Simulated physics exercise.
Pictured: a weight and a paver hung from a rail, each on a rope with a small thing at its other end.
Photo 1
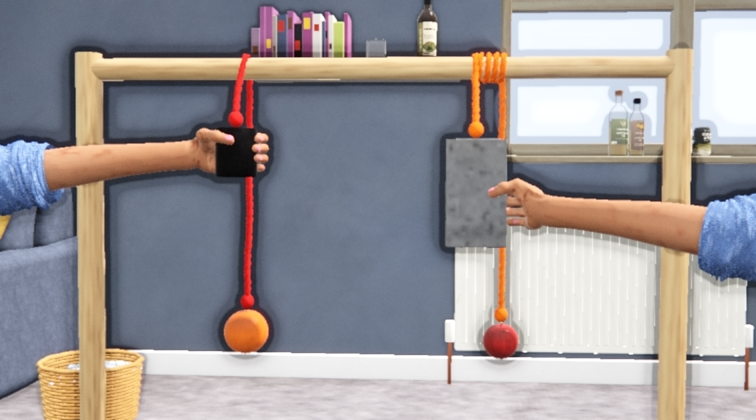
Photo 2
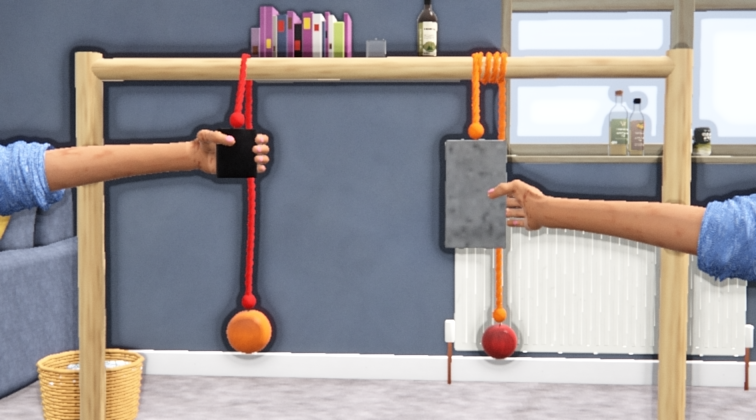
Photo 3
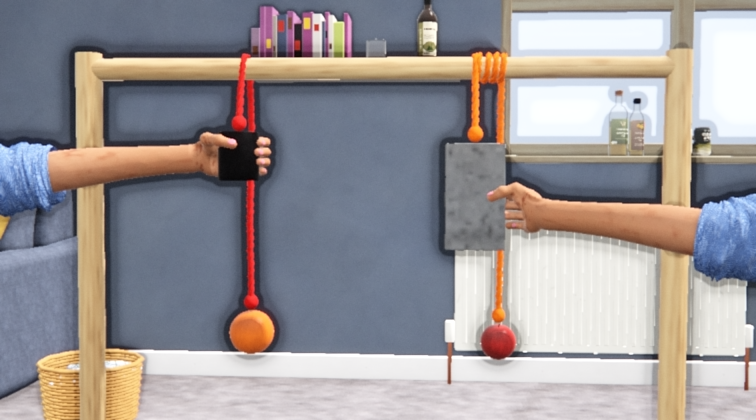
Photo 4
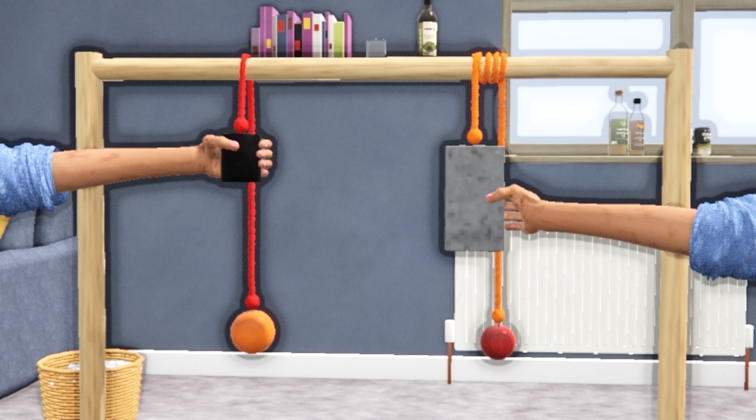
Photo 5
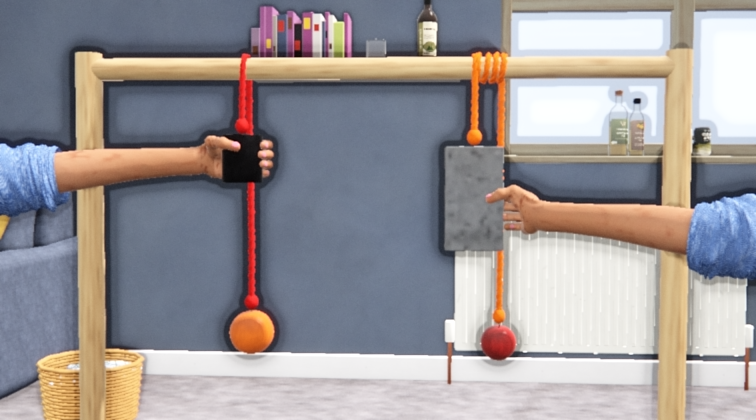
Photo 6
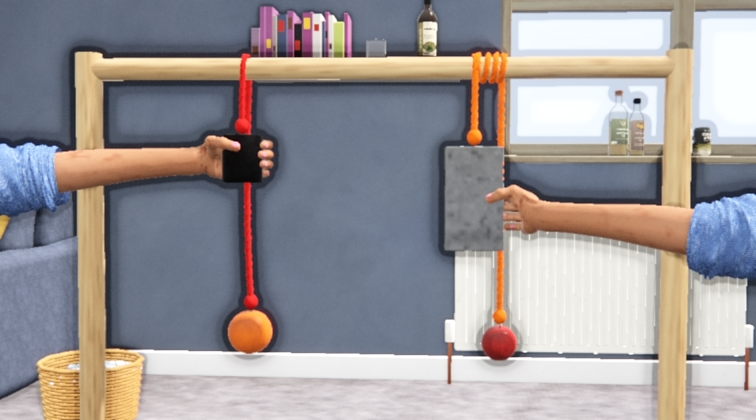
At first, one hand grips a black block on a red rope laid over a wooden rail, while another touches a grey slab on an orange rope wound around it. The orange fruit below drifts slightly right and the red fruit slightly left, then both ease back, the hands barely moving.
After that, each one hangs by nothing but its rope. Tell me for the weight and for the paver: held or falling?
Weight: Falling. Paver: Held.
Then, 0.42 s on from there, weight dropping near (244, 351); paver off the floor near (474, 174).
Then, 0.80 s on from there, weight on the floor; paver off the floor near (476, 178).
In the end, weight on the floor; paver off the floor near (476, 188). The weight runs down to the floor and the paver is held.
